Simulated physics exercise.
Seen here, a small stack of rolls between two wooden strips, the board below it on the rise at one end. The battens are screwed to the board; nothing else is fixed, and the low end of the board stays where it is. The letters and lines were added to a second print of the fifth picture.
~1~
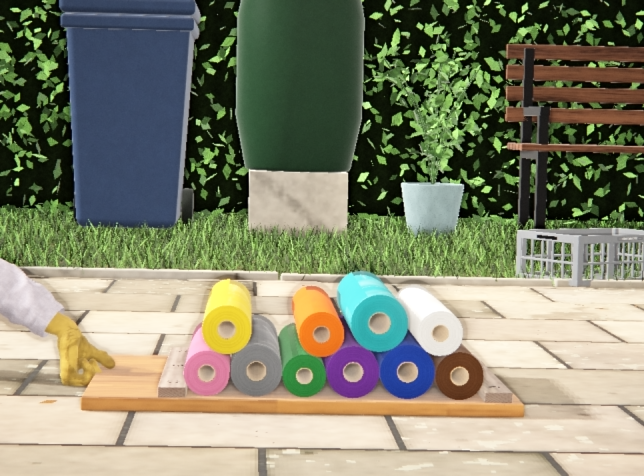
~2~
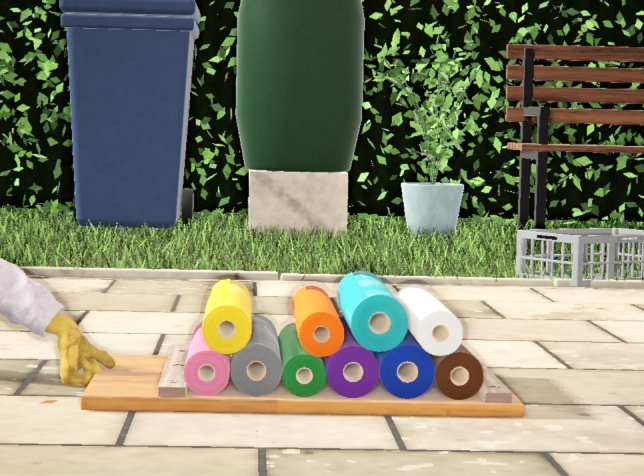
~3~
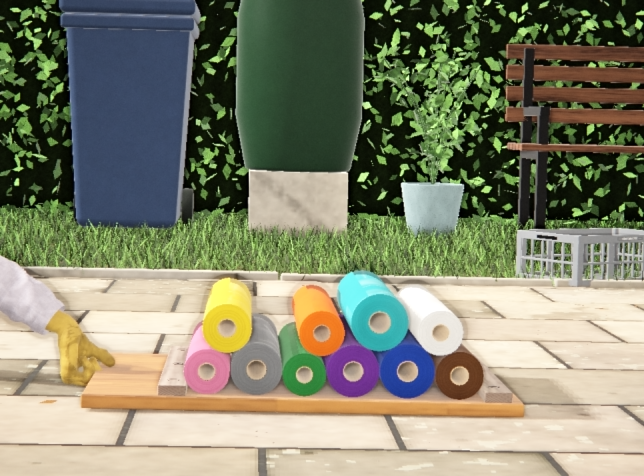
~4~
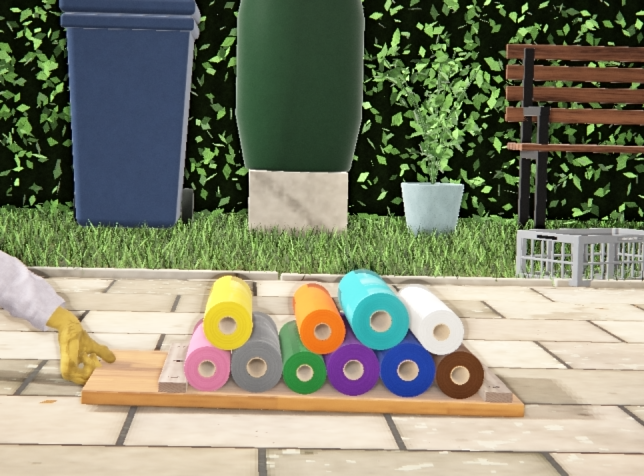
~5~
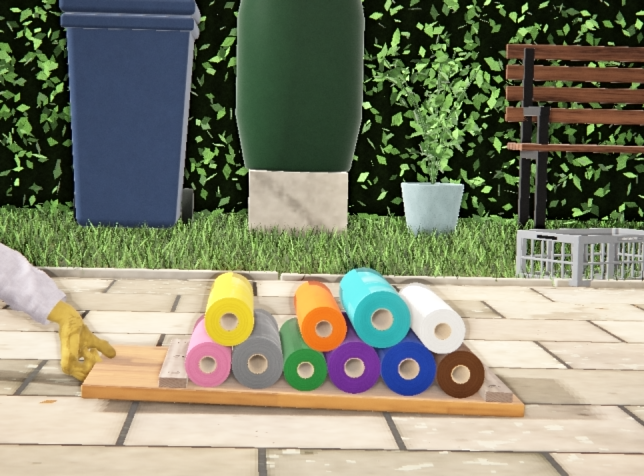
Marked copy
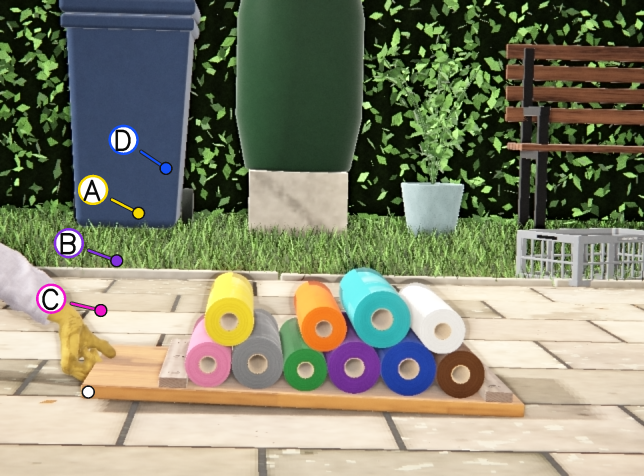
The clip opens on colourful rolls stacked in two rows between wooden strips on a board, on paving before a hedge, with a yellow-gloved hand at its left end. The hand then slowly raises that end, and the board tilts slightly while the rolls stay stacked together.
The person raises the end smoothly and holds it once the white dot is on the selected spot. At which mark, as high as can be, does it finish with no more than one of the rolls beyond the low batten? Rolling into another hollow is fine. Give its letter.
No higher than A.
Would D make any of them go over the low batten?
Yes.
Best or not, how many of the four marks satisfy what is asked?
Three of the four.
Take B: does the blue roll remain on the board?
Yes, with B.
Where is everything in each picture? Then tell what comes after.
Pink roll (206, 373); grey roll (257, 371); green roll (304, 376), in the first frame.
Green roll (304, 375); purple roll (353, 372), in the second frame.
Board (300, 377); pink roll (207, 371); grey roll (257, 369); purple roll (353, 371), in the third frame.
Board (300, 376); pink roll (207, 369); grey roll (257, 367), in the fourth frame.
Board (300, 373); pink roll (208, 364); grey roll (258, 363), in the fifth frame.
On the copy, A at (139, 213); B at (117, 261); C at (101, 310); D at (166, 169); the white dot at (88, 392).
On A. First, board at 16°.
Then, board at 26°.
Finally, board at 26°, one over the low batten (white).
By contrast, B none over the low batten; C none over the low batten; D ten over the low batten.
